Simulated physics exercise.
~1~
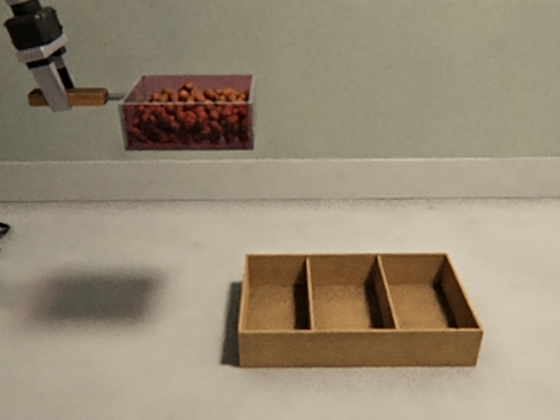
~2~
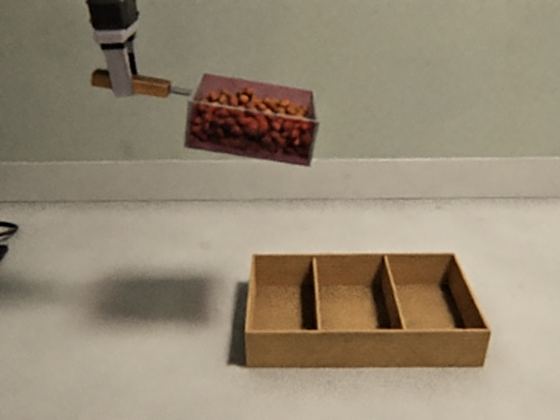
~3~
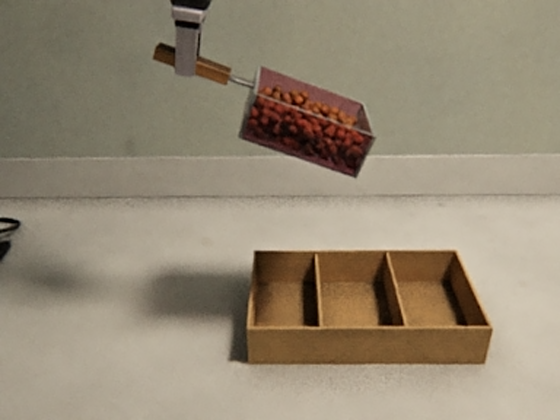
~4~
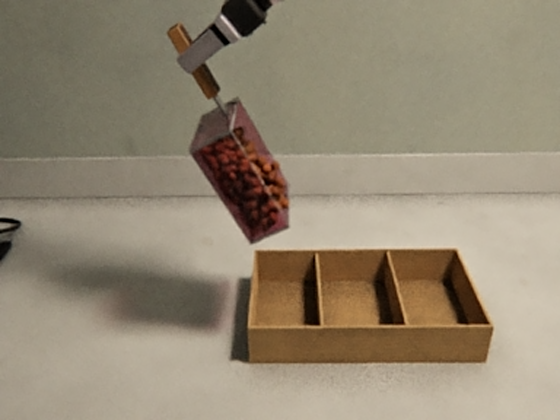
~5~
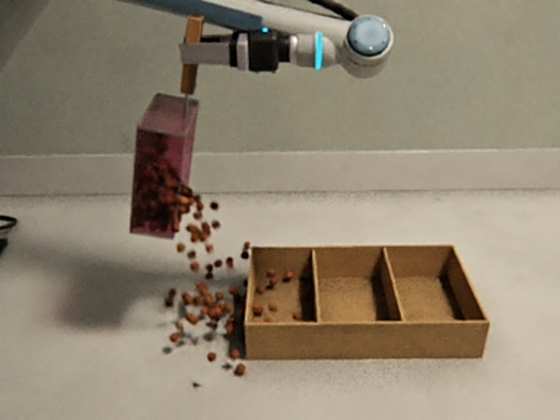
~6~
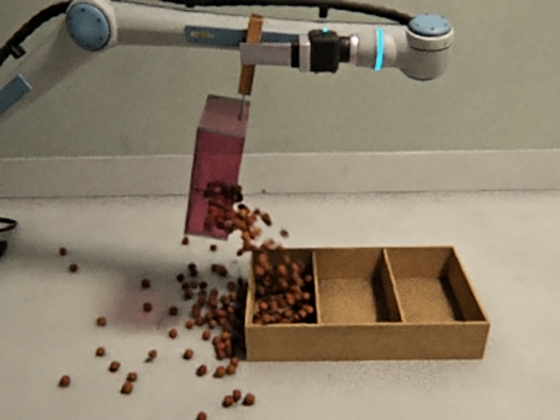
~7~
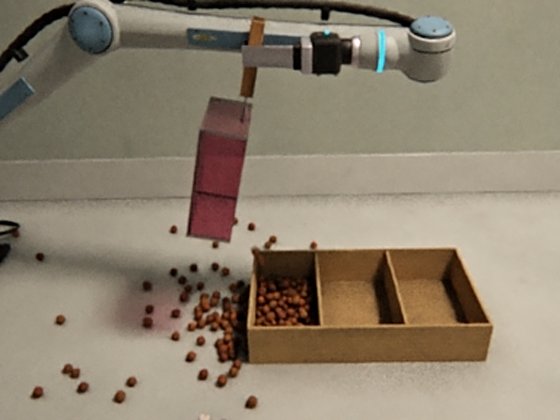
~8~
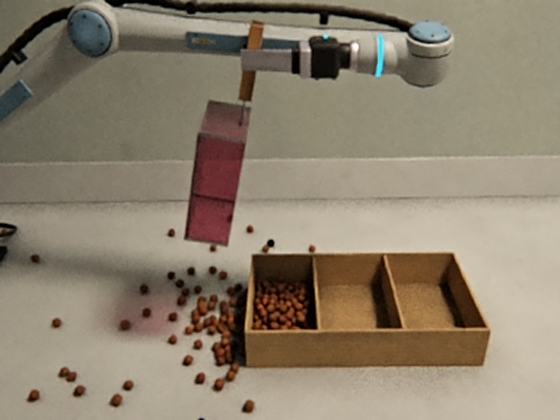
A robot arm carried a clear, pinkish box of hazelnuts rightward and tipped it steeply, spilling nuts beside a three-part wooden tray before shifting right, so that many landed in the left compartment, others lay scattered outside, and the box hung empty.
